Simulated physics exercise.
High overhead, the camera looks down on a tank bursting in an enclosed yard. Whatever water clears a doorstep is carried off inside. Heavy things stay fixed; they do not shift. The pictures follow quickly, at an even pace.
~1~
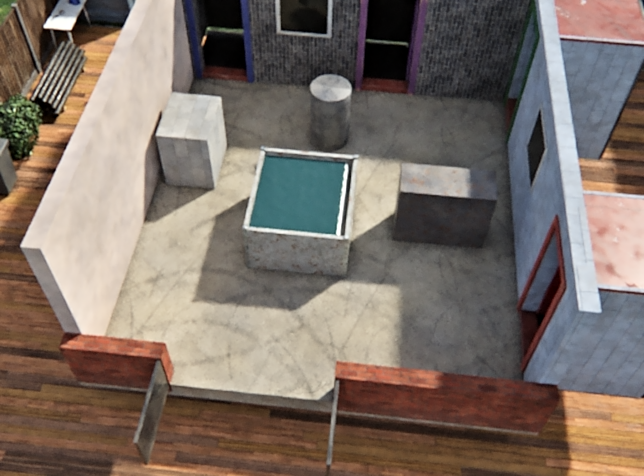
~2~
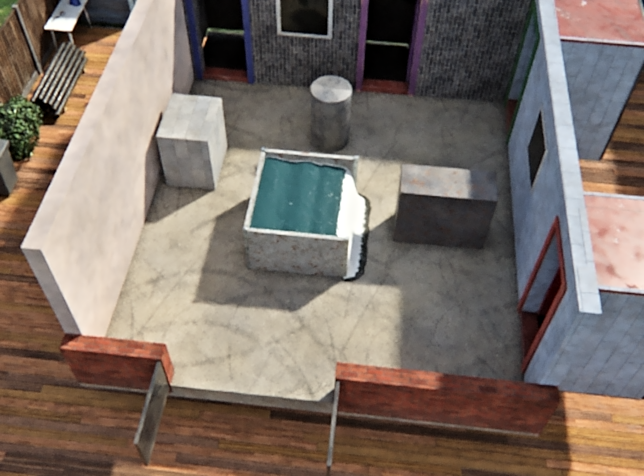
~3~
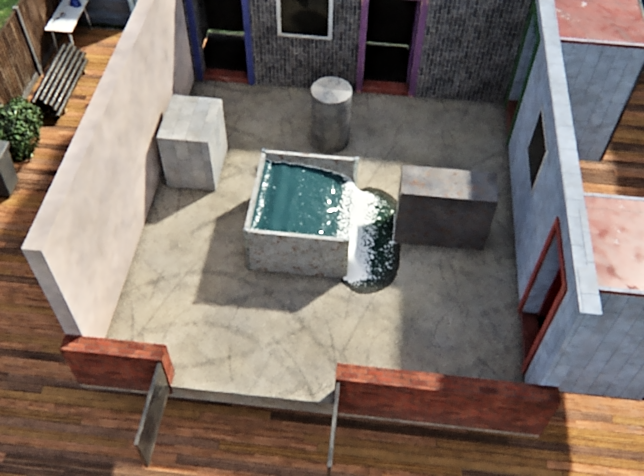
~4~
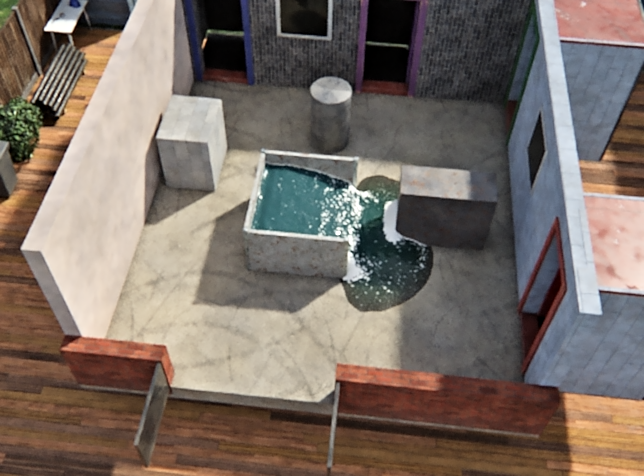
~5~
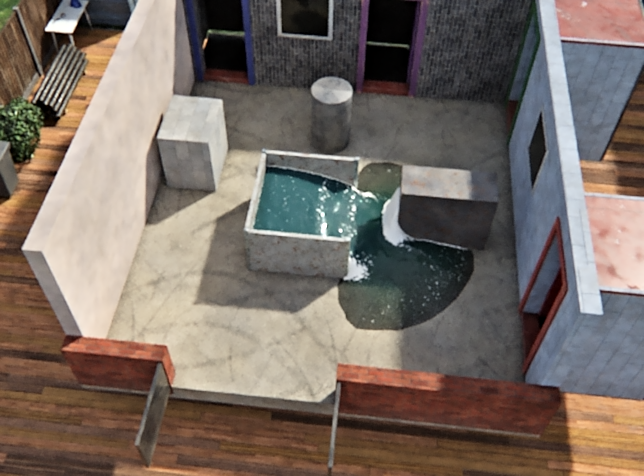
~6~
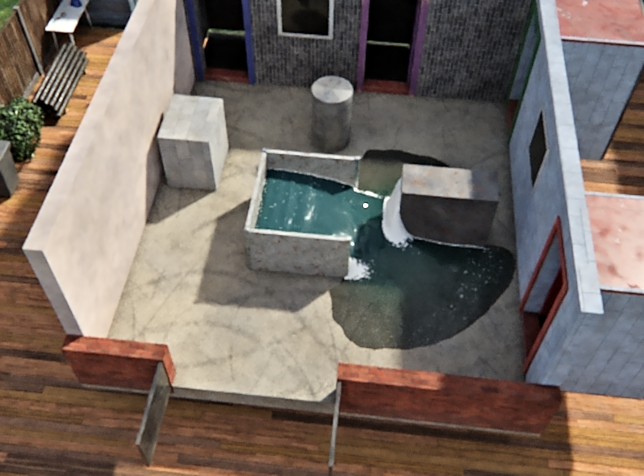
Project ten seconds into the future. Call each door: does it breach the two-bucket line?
Calls: The green door does not breach it; the red door breaches it; the blue door does not breach it; the purple door does not breach it.
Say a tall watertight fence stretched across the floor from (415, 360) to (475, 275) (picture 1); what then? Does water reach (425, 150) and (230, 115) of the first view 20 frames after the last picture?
Soaked, not wet.
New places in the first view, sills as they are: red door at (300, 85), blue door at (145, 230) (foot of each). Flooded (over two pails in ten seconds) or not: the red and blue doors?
Note: Red door does not reach the limit, blue door does not reach the limit.
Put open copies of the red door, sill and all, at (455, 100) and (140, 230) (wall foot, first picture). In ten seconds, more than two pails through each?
Goes past it, then falls short.
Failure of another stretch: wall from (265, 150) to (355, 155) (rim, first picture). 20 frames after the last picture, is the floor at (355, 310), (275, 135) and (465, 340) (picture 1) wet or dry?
The first spot is spared, the second soaked and the third spared.
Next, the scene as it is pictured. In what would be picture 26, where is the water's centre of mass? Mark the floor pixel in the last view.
(409, 226).
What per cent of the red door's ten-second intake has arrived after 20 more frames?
I make it 95 per cent.
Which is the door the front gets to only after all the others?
Result: The one in blue.
A moment on, water covers 35 % of the floor; the green door wet at the sill, nothing in, the red door under two buckets in, the blue door not reached, the purple door not reached.
Next, water covers 45 % of the floor; the green door wet at the sill, nothing in, the red door over two buckets in, the blue door not reached, the purple door wet at the sill, nothing in.
Then, water covers 50 % of the floor; the green door under two buckets in, the red door far over two buckets in, the blue door not reached, the purple door under two buckets in.
Later, water covers 85 % of the floor; the green door under two buckets in, the red door far over two buckets in, the blue door wet at the sill, nothing in, the purple door under two buckets in.
In the end, water covers 95 % of the floor; the green door under two buckets in, the red door far over two buckets in, the blue door wet at the sill, nothing in, the purple door under two buckets in.
